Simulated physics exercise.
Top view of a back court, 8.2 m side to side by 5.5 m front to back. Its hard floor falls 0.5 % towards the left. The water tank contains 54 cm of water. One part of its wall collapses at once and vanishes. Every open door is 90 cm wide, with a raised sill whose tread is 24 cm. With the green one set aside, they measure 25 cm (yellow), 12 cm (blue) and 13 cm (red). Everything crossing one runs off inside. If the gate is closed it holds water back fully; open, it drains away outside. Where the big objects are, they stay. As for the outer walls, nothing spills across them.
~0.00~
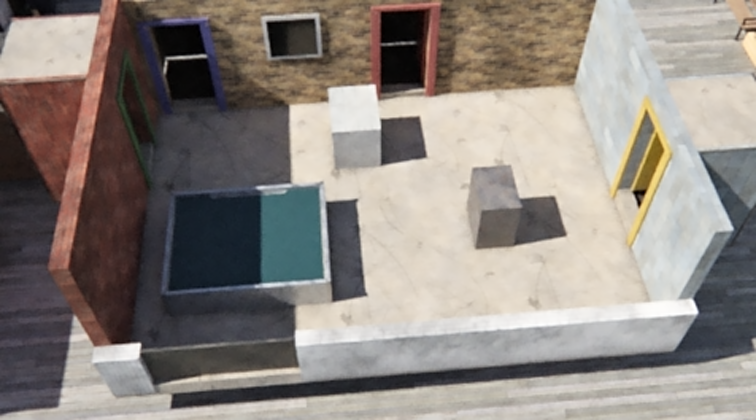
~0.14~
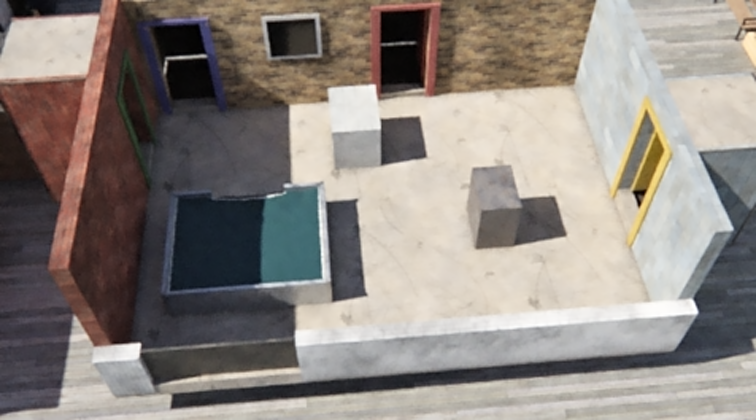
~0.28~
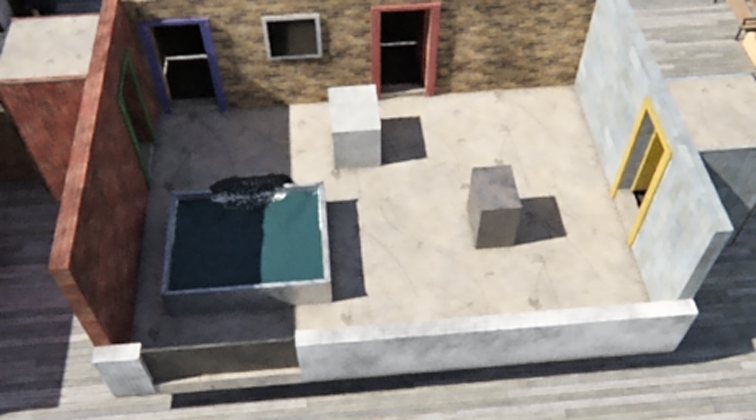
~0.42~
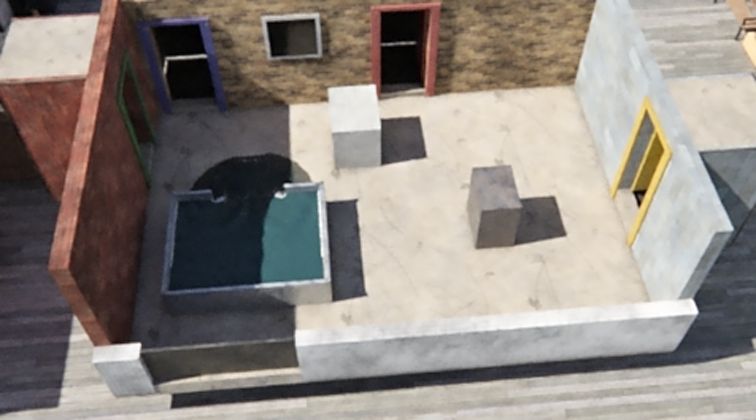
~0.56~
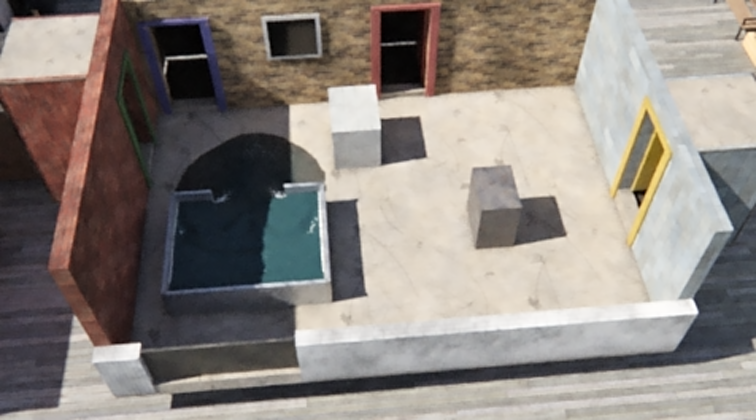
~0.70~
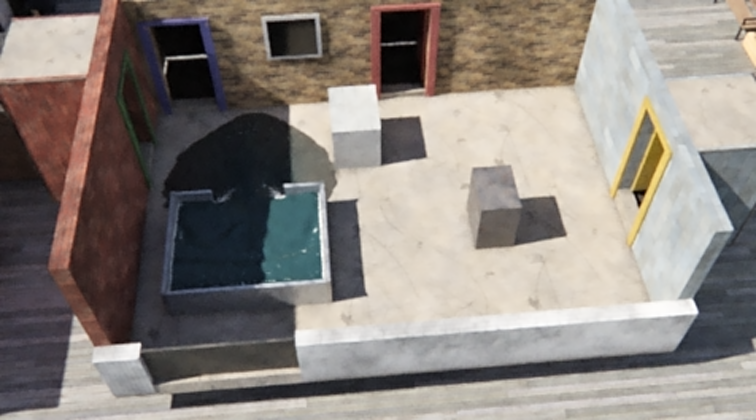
Dark water pouring from a gap in the far side of a rectangular tank and spreading across a walled courtyard floor.
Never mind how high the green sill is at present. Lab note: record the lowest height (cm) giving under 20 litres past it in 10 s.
Lowest height: 12 cm.
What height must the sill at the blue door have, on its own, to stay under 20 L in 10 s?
Blue would need about 21 cm on its own.
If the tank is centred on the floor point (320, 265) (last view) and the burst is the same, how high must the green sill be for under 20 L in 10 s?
A minimum of about 12.0 cm.
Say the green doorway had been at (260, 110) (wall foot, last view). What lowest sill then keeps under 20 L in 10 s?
Roughly 24 cm.
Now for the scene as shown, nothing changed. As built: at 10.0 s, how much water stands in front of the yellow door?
It comes to about 3.5 centimetres deep.
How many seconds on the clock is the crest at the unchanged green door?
The depth peaks at about 5.0 seconds.
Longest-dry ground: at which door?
The yellow one comes last.
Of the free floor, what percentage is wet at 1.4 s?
Near 20 per cent is wet.
After 1.4 s water covers 20 % of the floor, deepest (32 cm) near (251, 205); 4 cm at the green door, 0 litres in over its 13 cm sill.
After 3.0 s water covers 30 % of the floor, deepest (26 cm) near (158, 117); 15 cm at the green door, 2 litres in over its 13 cm sill.
After 10.0 s water covers 90 % of the floor, deepest (13 cm) near (128, 372); 10 cm at the green door, 12 litres in over its 13 cm sill.
At the green door as built, the water arrived by 1.1 s and peaked near 16 cm at 4.8 s.
With a sill of 9.5 cm, 57 litres would have come in within the 10 s; with 13 cm, 12 litres. So under 20 litres takes about 12 cm.
